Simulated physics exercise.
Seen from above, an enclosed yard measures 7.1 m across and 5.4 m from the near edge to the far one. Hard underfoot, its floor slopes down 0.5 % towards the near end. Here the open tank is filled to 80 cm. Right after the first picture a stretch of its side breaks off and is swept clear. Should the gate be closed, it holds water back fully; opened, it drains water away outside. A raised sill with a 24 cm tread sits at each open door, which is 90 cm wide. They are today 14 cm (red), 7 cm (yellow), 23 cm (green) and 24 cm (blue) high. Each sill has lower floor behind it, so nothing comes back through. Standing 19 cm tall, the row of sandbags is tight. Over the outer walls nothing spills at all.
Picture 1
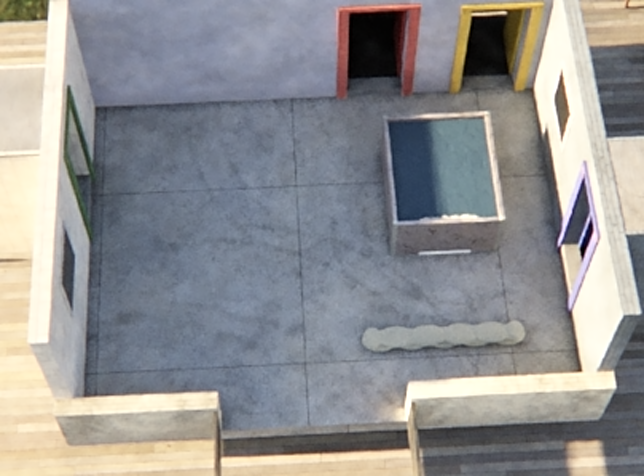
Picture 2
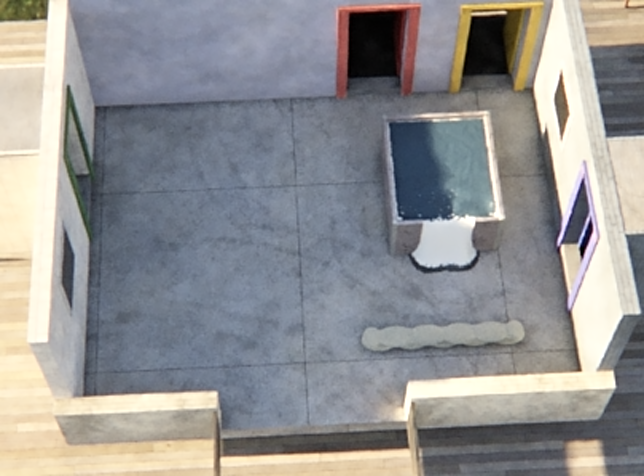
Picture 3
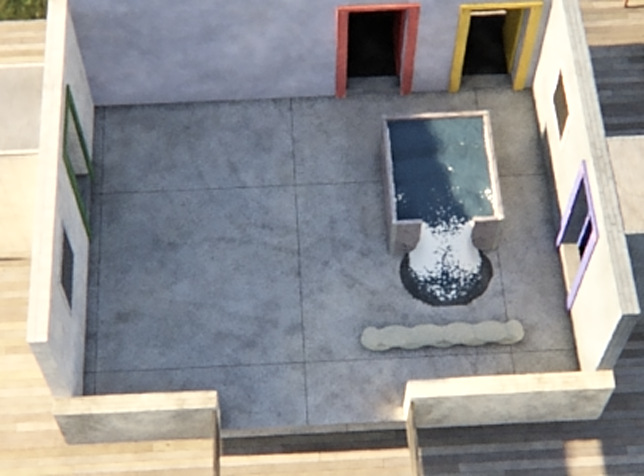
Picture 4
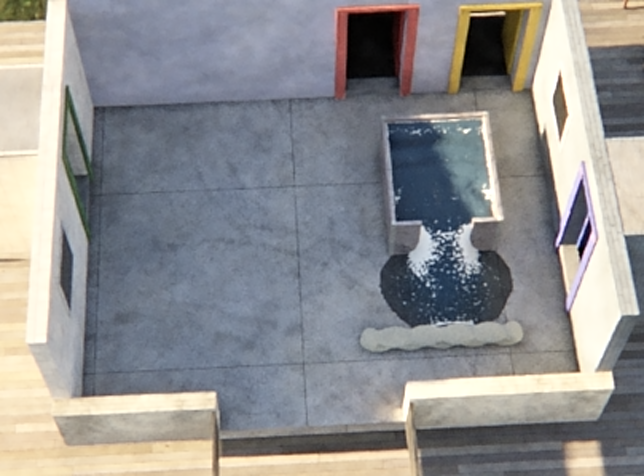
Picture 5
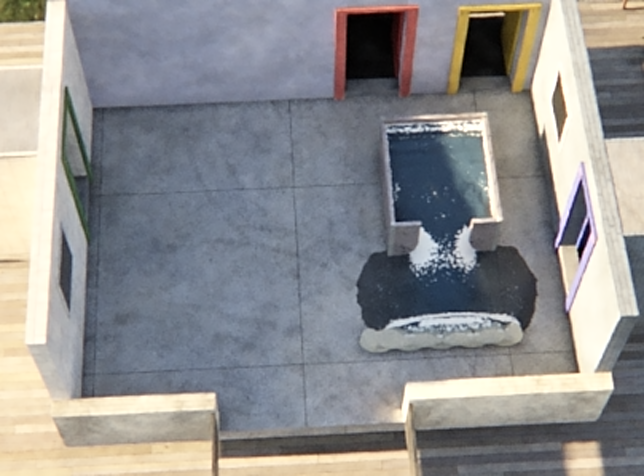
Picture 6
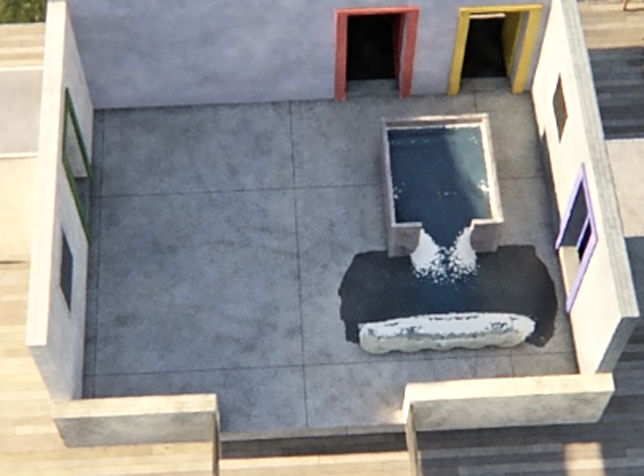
Water bursts through the near side of a raised rectangular tank in a walled concrete yard, seen from above by a camera that stays still. The tank stands right of centre, with red and yellow doorways behind it, a green-framed opening on the left, a bluish-purple one on the right, and a low, pale, lumpy barrier in front. White, foaming water fans across the floor, meets the barrier, and spreads sideways in a dark sheet, washing over the barrier and around its ends.
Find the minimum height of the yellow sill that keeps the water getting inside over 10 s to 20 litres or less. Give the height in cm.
Roughly 9 cm.
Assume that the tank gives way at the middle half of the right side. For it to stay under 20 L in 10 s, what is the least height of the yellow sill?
In that case you'd want it roughly 27 cm high.
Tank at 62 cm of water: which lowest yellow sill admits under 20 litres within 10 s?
Roughly 6.0 centimetres.
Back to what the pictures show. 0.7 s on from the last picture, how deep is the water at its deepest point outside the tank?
Up to some 39 centimetres, I'd say.
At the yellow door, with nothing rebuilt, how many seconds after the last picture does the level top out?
Near 4.0 seconds.
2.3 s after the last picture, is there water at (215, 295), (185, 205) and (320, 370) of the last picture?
In the order asked: Soaked, untouched, soaked.
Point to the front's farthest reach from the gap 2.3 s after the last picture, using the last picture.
The tip of the flood lies near (82, 423).
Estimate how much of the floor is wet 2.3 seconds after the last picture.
About 55 per cent.
Then, 0.7 s after the last picture water covers 25 % of the floor, deepest (39 cm) near (447, 259); it has not reached the yellow door.
Then, 2.3 s after the last picture water covers 55 % of the floor, deepest (28 cm) near (455, 324); it has not reached the yellow door.
Then, 9.3 s after the last picture water covers 90 % of the floor, deepest (10 cm) near (195, 113); 6 cm at the yellow door, 42 litres in over its 7 cm sill.
At the yellow door as built, the water peaked near 14 cm, 3.9 s after the last picture.
With a sill of 7.5 cm, 35 litres would have come in within the 10 s; with 10 cm, 12 litres. So under 20 litres takes about 9 cm.
